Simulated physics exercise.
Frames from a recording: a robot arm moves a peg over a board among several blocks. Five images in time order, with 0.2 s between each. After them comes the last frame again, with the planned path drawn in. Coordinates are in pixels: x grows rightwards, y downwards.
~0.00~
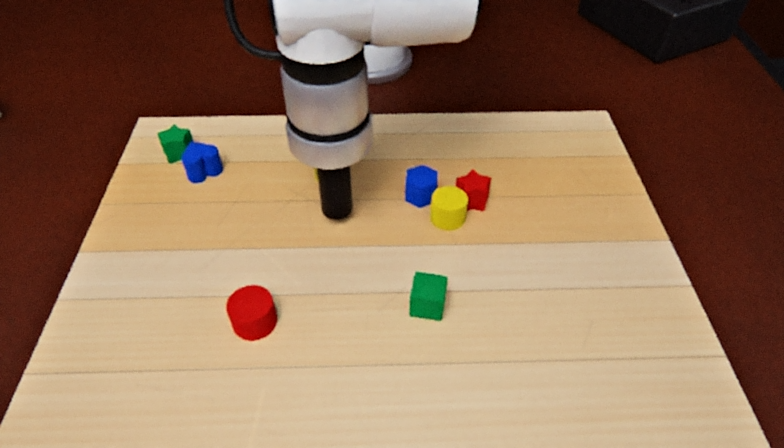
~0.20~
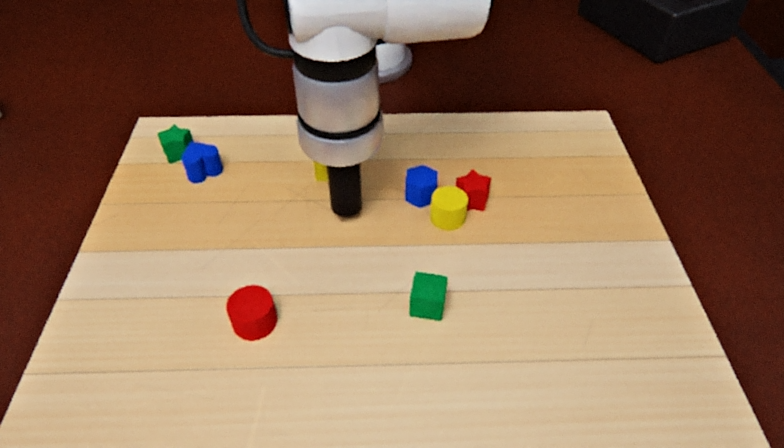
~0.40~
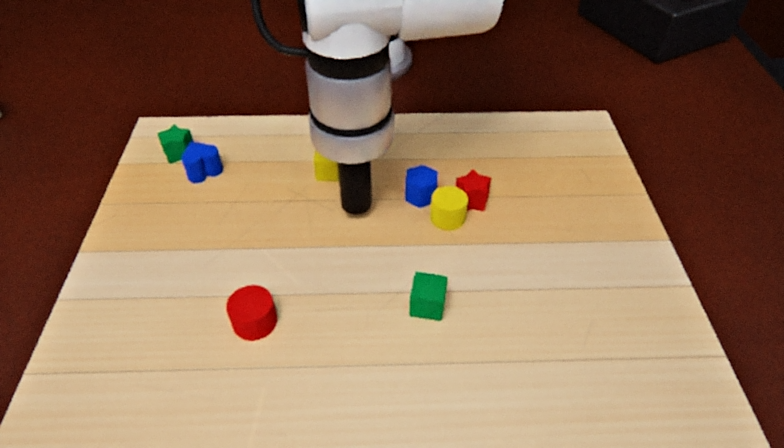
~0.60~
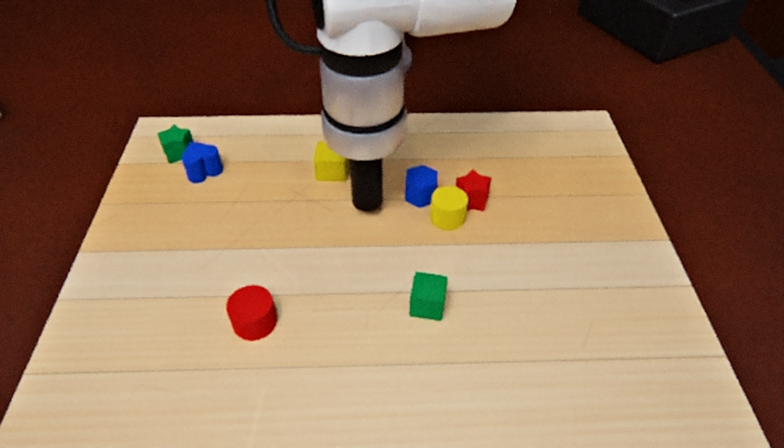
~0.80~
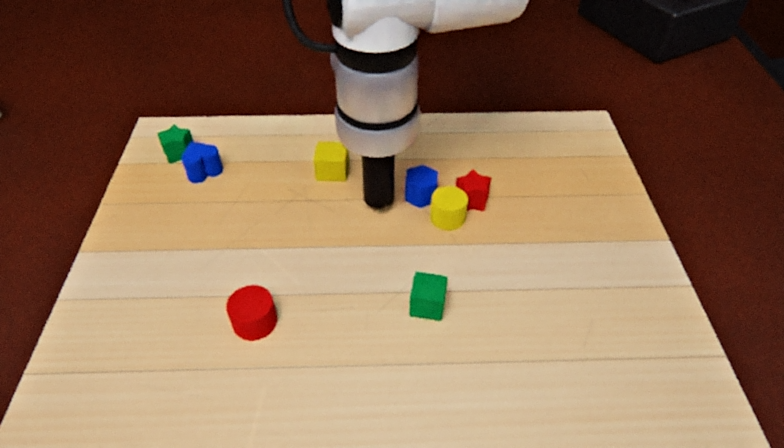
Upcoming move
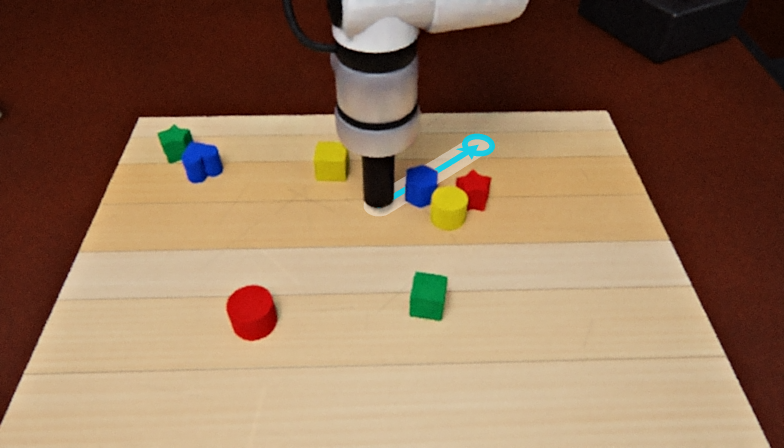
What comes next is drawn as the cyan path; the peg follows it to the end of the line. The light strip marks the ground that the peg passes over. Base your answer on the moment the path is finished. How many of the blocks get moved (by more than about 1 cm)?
I count one.
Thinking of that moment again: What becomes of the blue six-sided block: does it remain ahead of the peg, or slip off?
I think the peg loses the blue six-sided block somewhere along the way.
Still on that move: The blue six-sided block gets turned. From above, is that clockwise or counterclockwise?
Rotation: Clockwise.
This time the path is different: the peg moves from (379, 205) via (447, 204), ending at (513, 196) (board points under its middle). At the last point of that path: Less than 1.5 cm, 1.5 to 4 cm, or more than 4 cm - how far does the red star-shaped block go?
Its final spot will lie more than 4 cm from the current one.
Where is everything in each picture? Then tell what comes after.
In the first picture, lower end of the peg (337, 209), tops of blocks, blue six-sided block (422, 176), yellow circular block (450, 198), red star-shaped block (475, 181).
In the second picture, peg (346, 206), blocks as before.
In the third picture, peg (357, 204), blocks as before.
In the fourth picture, peg (367, 201), blocks as before.
In the fifth picture, peg (379, 198), blue six-sided block (422, 176), yellow circular block (450, 198), red star-shaped block (475, 181).
The drawn path runs in a line from (379, 205) to (479, 145).
On the path given first. One third of the way, peg (416, 176); blue six-sided block (445, 172), turned 30° clockwise.
Two thirds of the way, peg (450, 156); blue six-sided block (450, 172), turned 40° clockwise; red star-shaped block (480, 183).
At the end, peg (480, 137); blue six-sided block (450, 172), turned 40° clockwise; yellow circular block not moved; red star-shaped block (480, 183).
